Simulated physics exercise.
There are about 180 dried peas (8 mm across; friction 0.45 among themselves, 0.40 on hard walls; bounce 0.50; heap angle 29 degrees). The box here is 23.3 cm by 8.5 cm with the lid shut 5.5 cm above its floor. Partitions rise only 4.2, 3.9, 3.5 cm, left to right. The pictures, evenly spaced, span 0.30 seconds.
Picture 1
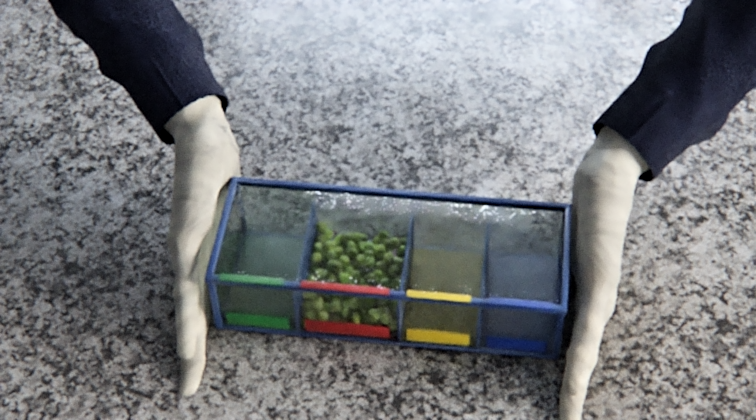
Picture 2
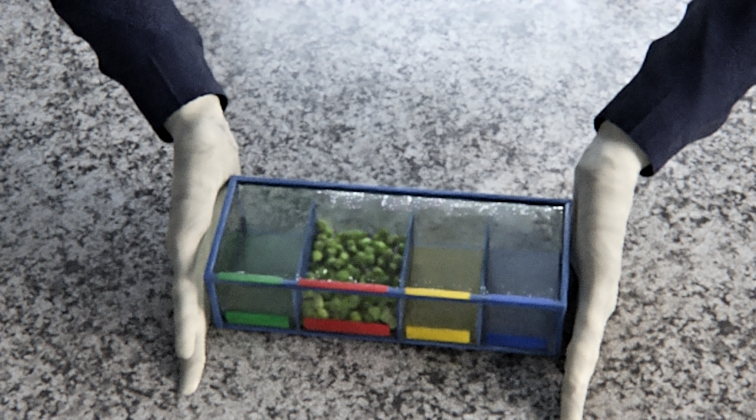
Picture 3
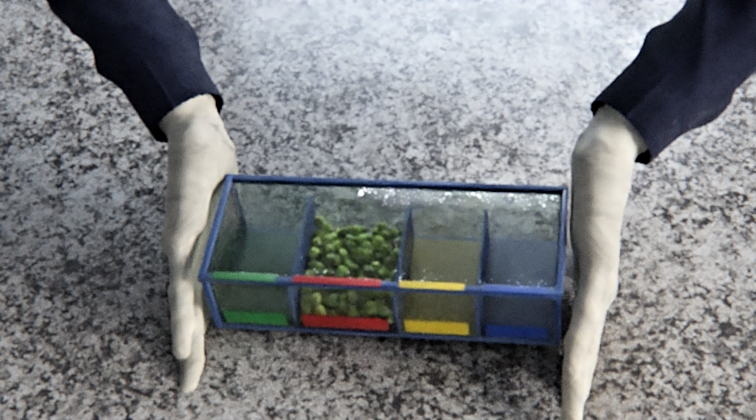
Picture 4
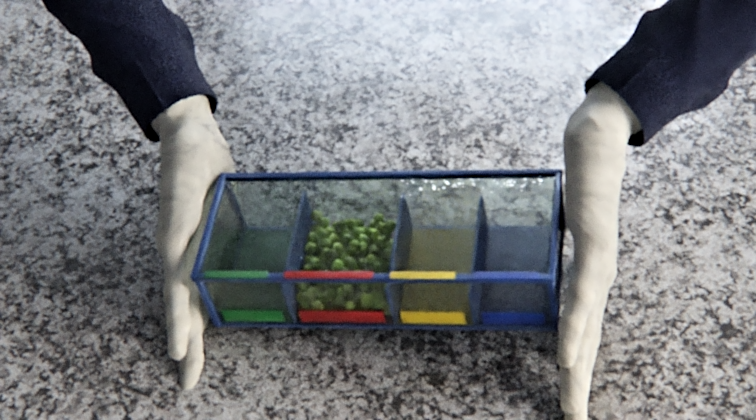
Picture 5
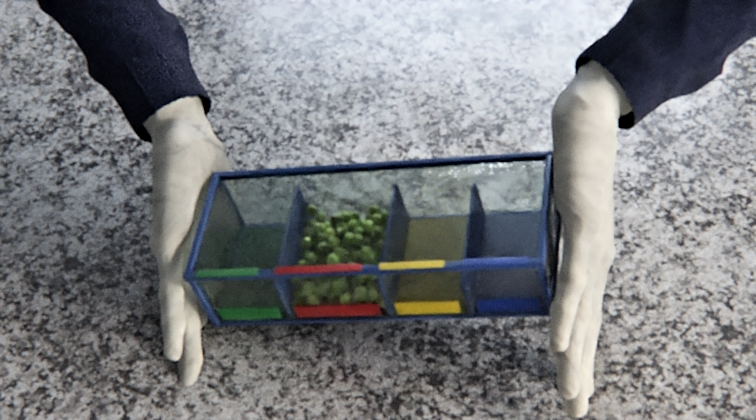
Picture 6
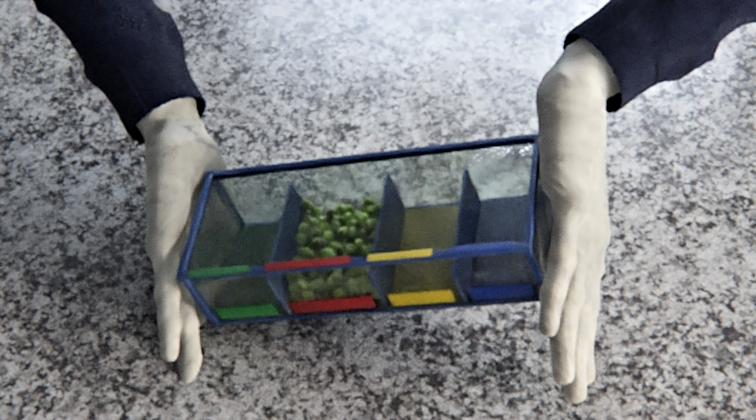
The footage shows two pale hands holding a clear, blue-edged box with four colour-marked compartments, green peas filling the red one; the hands gradually raise its right end, tilting it modestly leftward while the peas remain in their section.
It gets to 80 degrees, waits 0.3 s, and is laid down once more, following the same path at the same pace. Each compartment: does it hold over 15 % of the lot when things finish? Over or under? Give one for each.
Red over; blue under; green under; yellow under.
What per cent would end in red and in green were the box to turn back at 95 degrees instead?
With that change it's red at 65 per cent and green at 35 per cent.
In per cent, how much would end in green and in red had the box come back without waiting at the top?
In per cent: Green 5; red 95.
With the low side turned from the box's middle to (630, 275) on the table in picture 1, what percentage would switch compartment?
Near 20 percent, give or take.
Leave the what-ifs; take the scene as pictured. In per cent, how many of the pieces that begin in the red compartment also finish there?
Share retained: Some 90 per cent.
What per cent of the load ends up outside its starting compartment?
Near 5 per cent, all told.
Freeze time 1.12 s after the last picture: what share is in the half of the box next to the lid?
Share: Approx. 20 %.
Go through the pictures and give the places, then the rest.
The first picture shows box tilt 0 degrees, front corners at (212, 277) and (561, 307); red 100 %.
The second picture shows box tilt 1 degrees, front corners at (211, 276) and (560, 304).
The third picture shows box tilt 4 degrees, front corners at (206, 275) and (556, 292), lowest corner left front.
The fourth picture shows box tilt 9 degrees, front corners at (199, 275) and (548, 276), lowest corner left front.
The fifth picture shows box tilt 13 degrees, front corners at (191, 275) and (538, 260), lowest corner left front.
The sixth picture shows box tilt 17 degrees, front corners at (185, 275) and (525, 245), lowest corner left front; red 100 %.
Then, 1.12 s after the last picture, tilt 80 degrees; red 95 %, green 5 %.
Then, 1.86 s after the last picture, tilt 40 degrees; red 95 %, green 5 %.
Then, 2.63 s after the last picture, tilt 0 degrees; red 95 %, green 5 %.
In the end, red 95 %, blue 0 %, green 5 %, yellow 0 %.
